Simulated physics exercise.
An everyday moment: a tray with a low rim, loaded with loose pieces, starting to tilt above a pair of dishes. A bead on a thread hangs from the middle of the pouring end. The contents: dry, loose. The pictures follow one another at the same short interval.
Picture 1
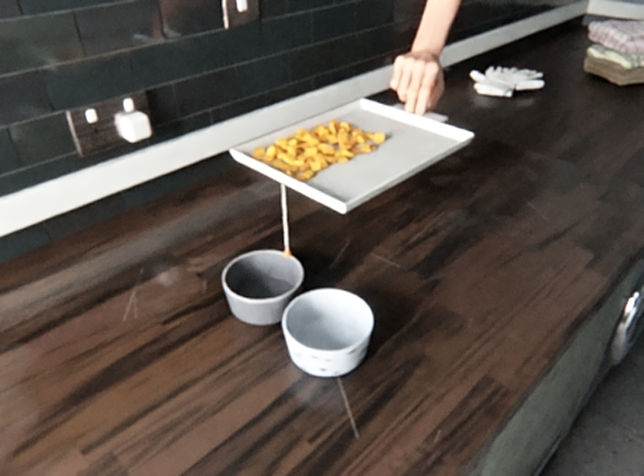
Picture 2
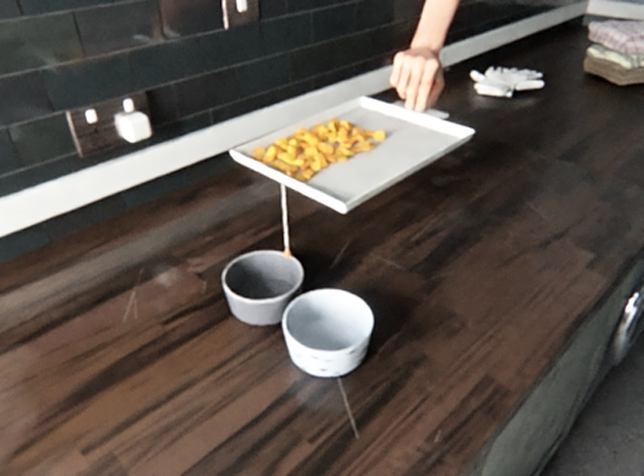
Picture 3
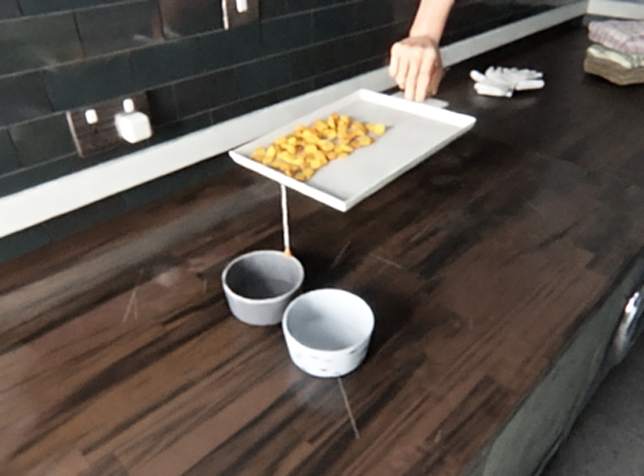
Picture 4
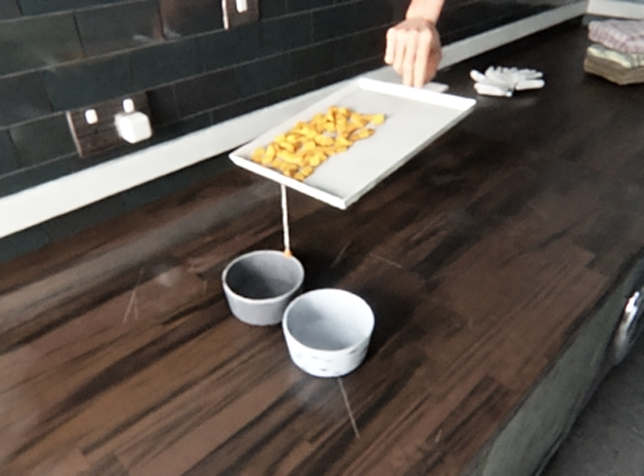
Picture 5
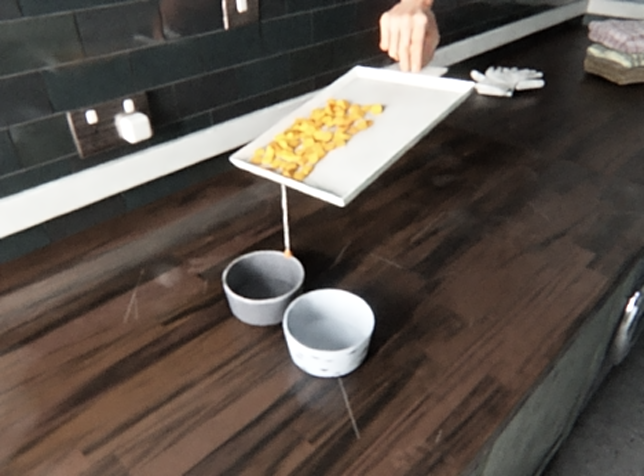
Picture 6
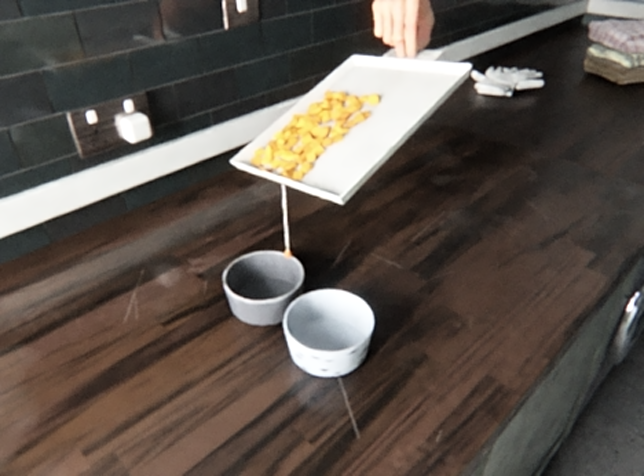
On a dark wood-patterned countertop, a hand holds a pale tray of small yellow-orange pieces above two small round dishes, then gradually raises the far end, tilting the tray more steeply while the pieces stay bunched near the lower end.
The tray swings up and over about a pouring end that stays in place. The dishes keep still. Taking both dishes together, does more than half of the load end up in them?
The dishes gather below half.
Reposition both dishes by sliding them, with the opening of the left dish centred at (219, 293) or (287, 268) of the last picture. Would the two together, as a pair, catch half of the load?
Well, not up to half at the first spot and not up to half at the second.
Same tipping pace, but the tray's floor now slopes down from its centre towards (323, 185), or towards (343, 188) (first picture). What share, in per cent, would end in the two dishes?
In order: About 80, then 50 percent.
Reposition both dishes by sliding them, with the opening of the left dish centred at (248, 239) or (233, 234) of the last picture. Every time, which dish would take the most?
Well, the first go goes to the leftmost dish, and the second to the leftmost dish.
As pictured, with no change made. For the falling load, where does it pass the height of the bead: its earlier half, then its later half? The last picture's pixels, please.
I'd place the first part at (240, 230) and the rest at (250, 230).
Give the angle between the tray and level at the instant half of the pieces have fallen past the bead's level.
Angle reached: About 95°.
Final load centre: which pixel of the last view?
Roughly pixel (233, 266).
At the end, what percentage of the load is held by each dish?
Result - left dish: 10 %; right dish: 0 %.
Soon, tray tipped steeply; nearly all on the tray; a stray few in the air.
A while on, tray tipped past a quarter turn; a stray few on the tray; a small part in the left dish; most outside both; about a quarter in the air.
Towards the end, tray tipped past a quarter turn; a small part in the left dish; most outside both.
Finally, tray tipped past a quarter turn; none in the right dish; a small part in the left dish; most outside both.
